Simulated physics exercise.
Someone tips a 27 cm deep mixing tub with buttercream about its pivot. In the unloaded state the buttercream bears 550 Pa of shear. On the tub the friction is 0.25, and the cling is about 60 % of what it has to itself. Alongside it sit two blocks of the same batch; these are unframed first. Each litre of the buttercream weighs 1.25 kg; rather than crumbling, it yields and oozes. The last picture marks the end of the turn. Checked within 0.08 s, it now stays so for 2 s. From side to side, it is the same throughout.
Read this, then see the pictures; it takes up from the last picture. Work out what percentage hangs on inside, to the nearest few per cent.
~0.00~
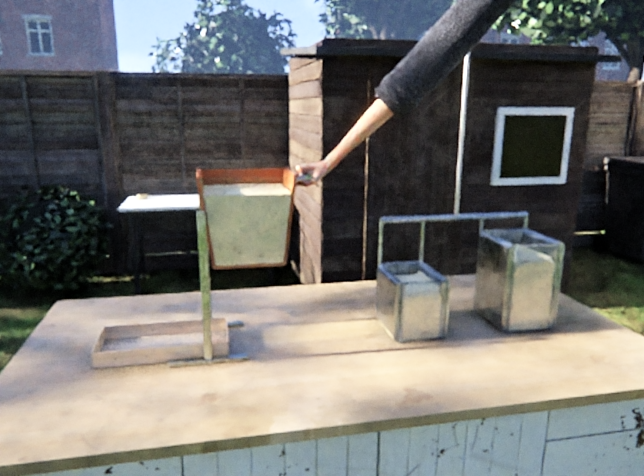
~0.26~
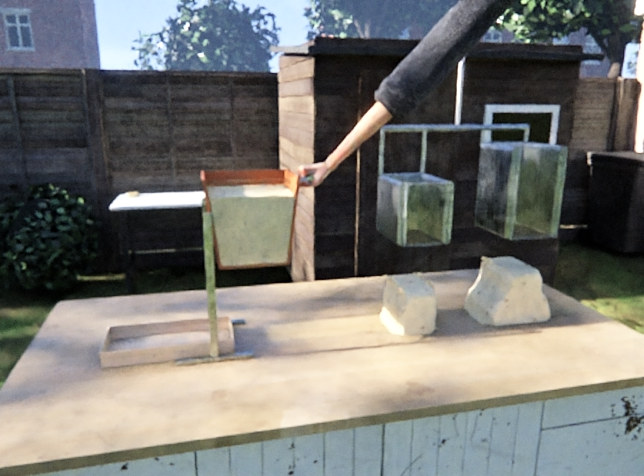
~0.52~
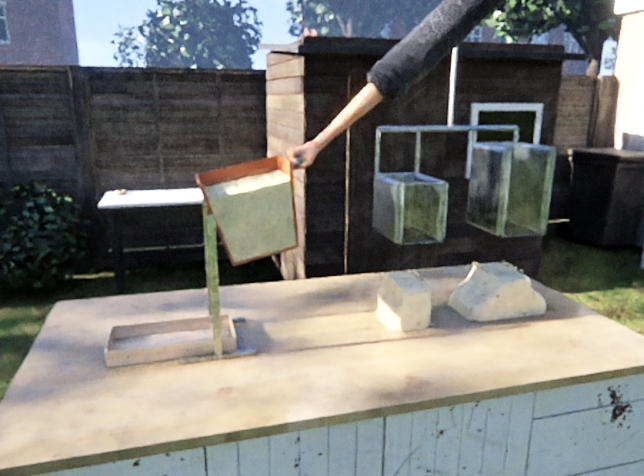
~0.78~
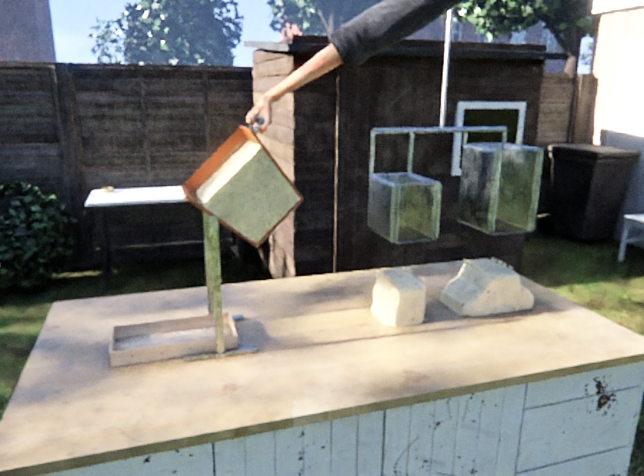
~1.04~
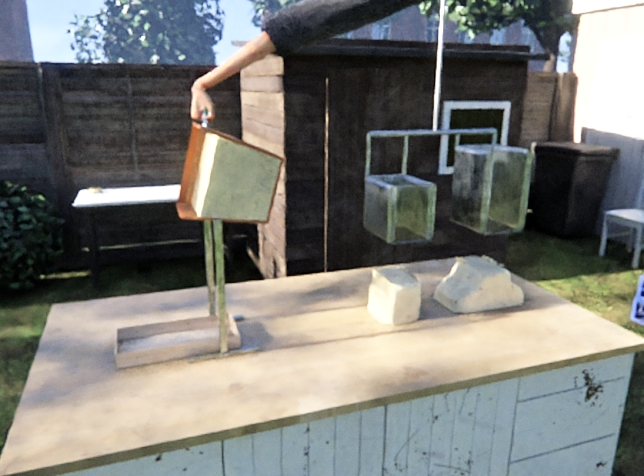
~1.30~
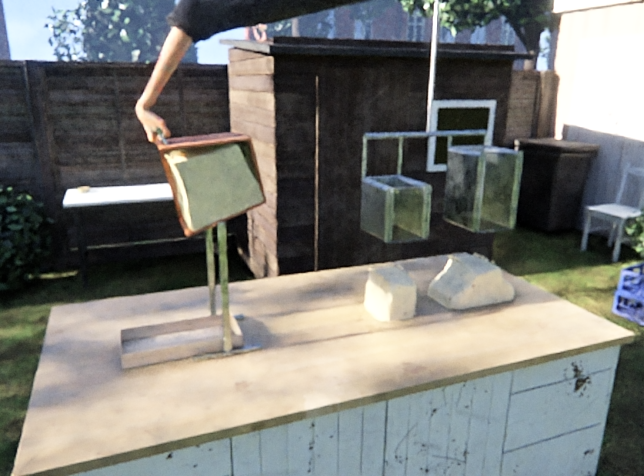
Some 0 in every hundred.
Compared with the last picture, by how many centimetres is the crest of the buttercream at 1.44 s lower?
I reckon it's close to 6 cm.
After 1.44 s, the tub is at 102 degrees and holds 74 %.
After 1.61 s, the tub is at 102 degrees and holds 36 %.
After 1.78 s, the tub is at 102 degrees and holds 20 %.
After 1.95 s, the tub is at 102 degrees and holds 0 %.
After 3.30 s, the tub is at 102 degrees and holds 0 %.
